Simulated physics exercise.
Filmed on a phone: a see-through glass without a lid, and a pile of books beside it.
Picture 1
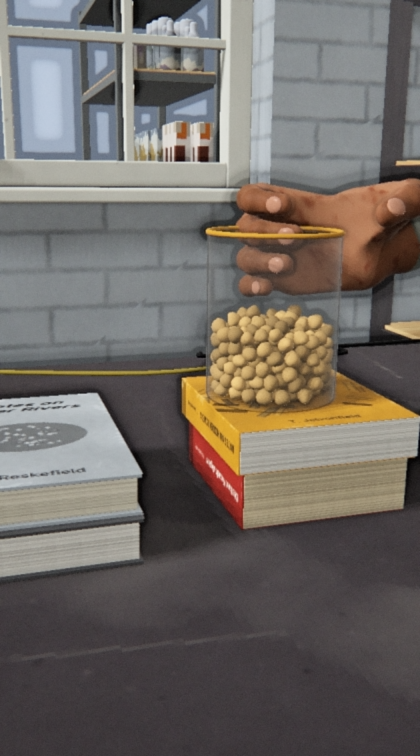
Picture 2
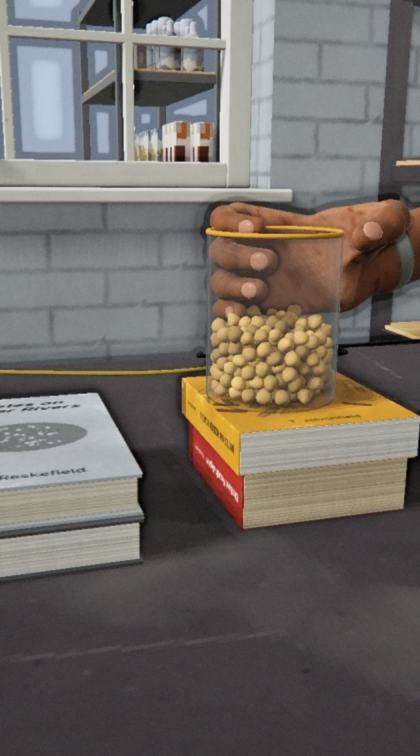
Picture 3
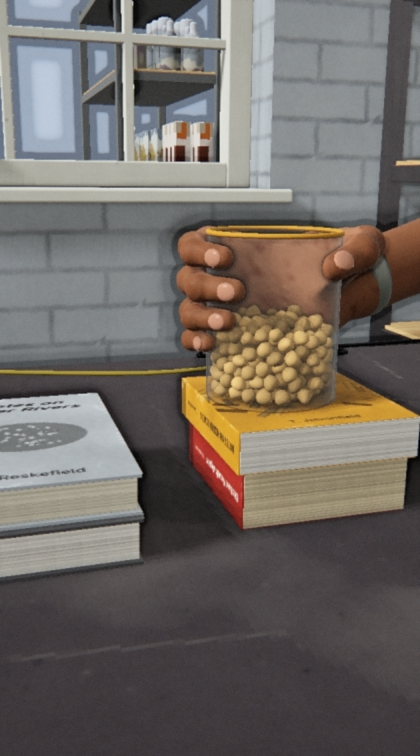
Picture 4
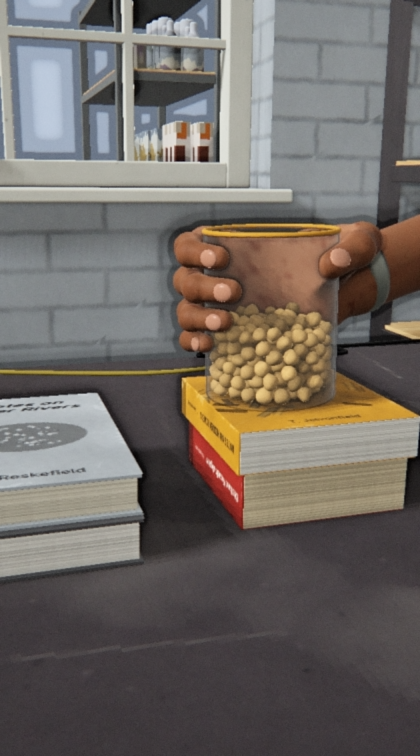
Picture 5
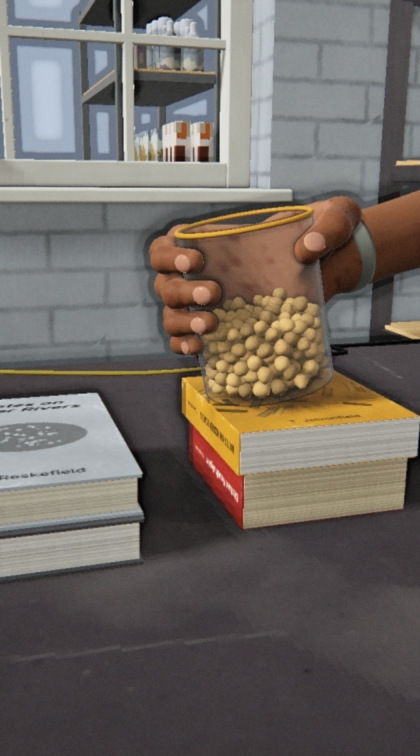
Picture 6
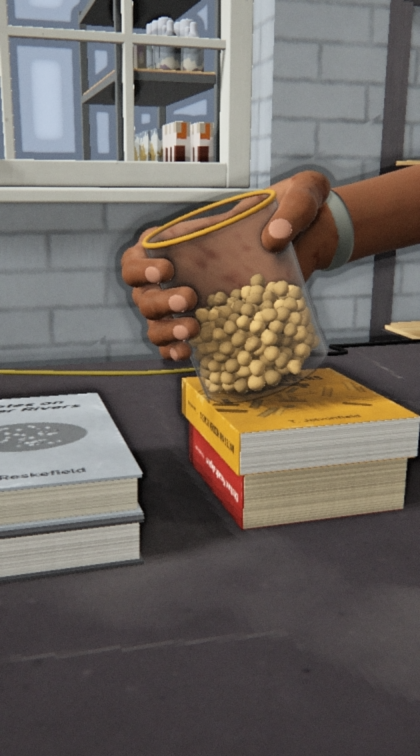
A hand grips the glass of dried chickpeas from behind, lifts it and tilts it left.
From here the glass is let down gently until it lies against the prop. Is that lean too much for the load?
What is in the glass runs out, at least in part.
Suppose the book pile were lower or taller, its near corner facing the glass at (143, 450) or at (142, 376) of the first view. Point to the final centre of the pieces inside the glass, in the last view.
At about (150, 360), and at (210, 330).
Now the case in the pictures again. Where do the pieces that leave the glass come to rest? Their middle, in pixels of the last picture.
Around (10, 425).
Then, 0.50 s on from there, the glass leans 51°; everything is still inside.
Then, 1.04 s on from there, the glass leans 82°; everything is still inside.
Then, 1.68 s on from there, the glass rests on the book pile at 101°; a small part of the dried chickpeas out of it.
In the end, the glass rests on the book pile at 101°; a small part of the dried chickpeas out of it.
